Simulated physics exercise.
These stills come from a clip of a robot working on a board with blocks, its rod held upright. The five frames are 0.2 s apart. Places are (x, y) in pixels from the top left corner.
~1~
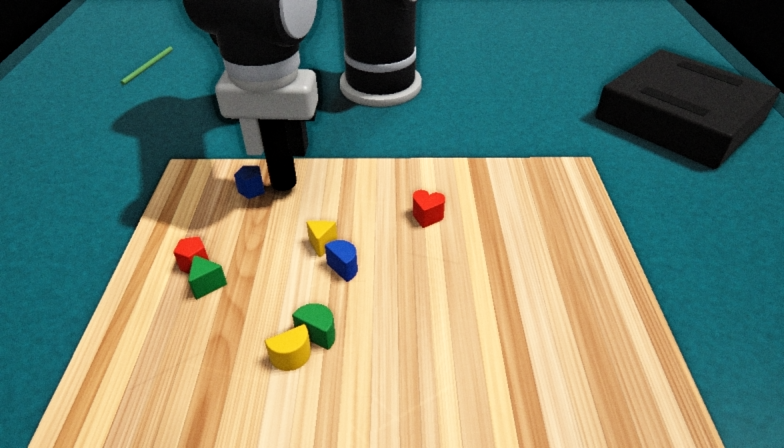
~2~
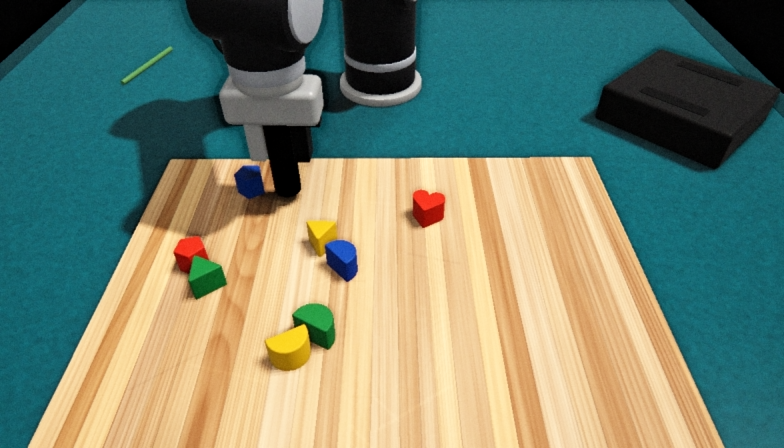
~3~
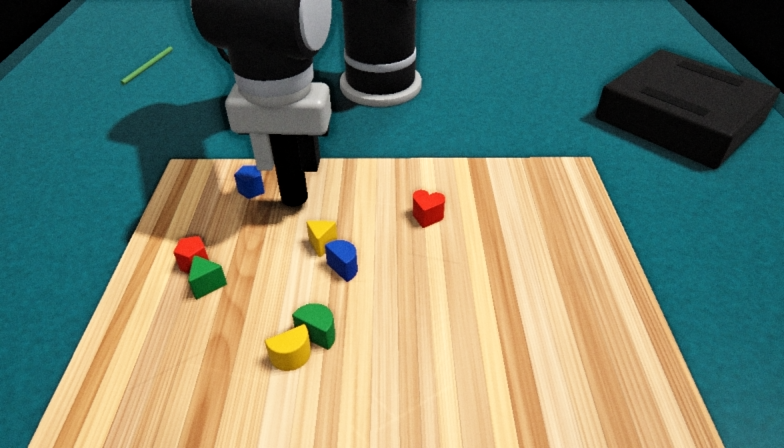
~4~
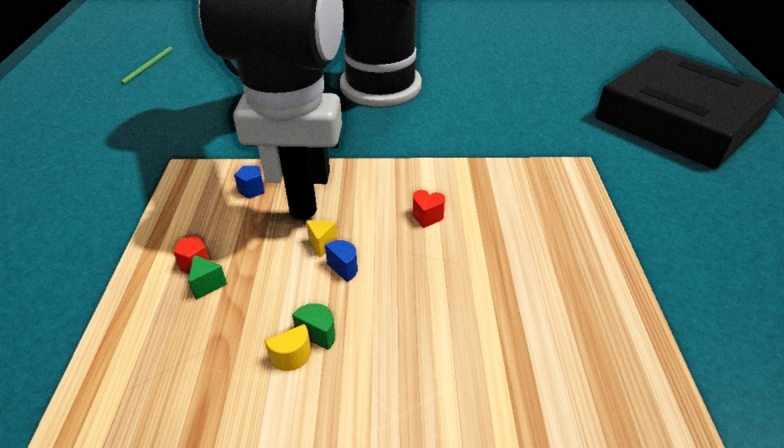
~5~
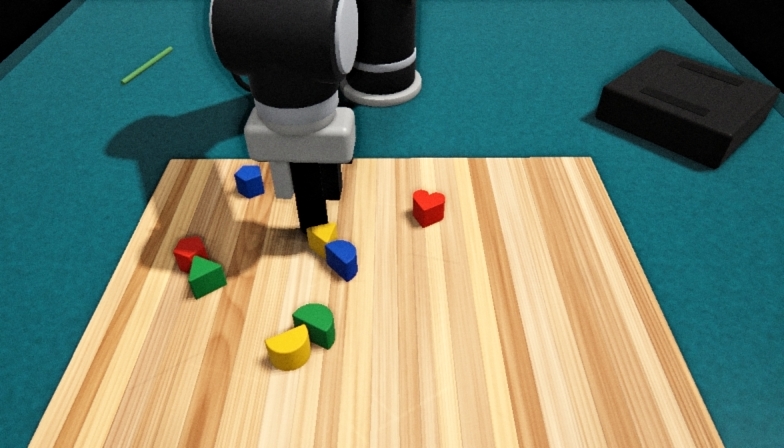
A robot arm moves its black rod forward and right across the board to the yellow triangle.
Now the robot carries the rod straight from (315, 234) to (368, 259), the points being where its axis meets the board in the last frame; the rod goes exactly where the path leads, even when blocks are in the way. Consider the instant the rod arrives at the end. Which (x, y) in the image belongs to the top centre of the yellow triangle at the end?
I expect it at (331, 245).
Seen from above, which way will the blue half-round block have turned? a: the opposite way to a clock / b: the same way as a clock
The one that fits is a, the opposite way to a clock.
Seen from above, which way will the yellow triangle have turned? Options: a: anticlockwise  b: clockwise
That would be b.
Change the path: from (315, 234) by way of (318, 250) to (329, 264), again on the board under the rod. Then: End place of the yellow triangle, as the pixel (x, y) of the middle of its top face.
Near (331, 263).
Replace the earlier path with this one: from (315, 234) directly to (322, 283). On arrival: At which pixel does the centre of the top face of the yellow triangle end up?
Close to (336, 279).
The first path, step by step. Halfway along, rod at (341, 239); yellow triangle at (331, 244), turned 40° clockwise; blue half-round block at (346, 257), turned 45° anticlockwise.
At the end, rod at (368, 251); yellow triangle at (331, 245), turned 50° clockwise; blue half-round block at (347, 258), turned 50° anticlockwise.
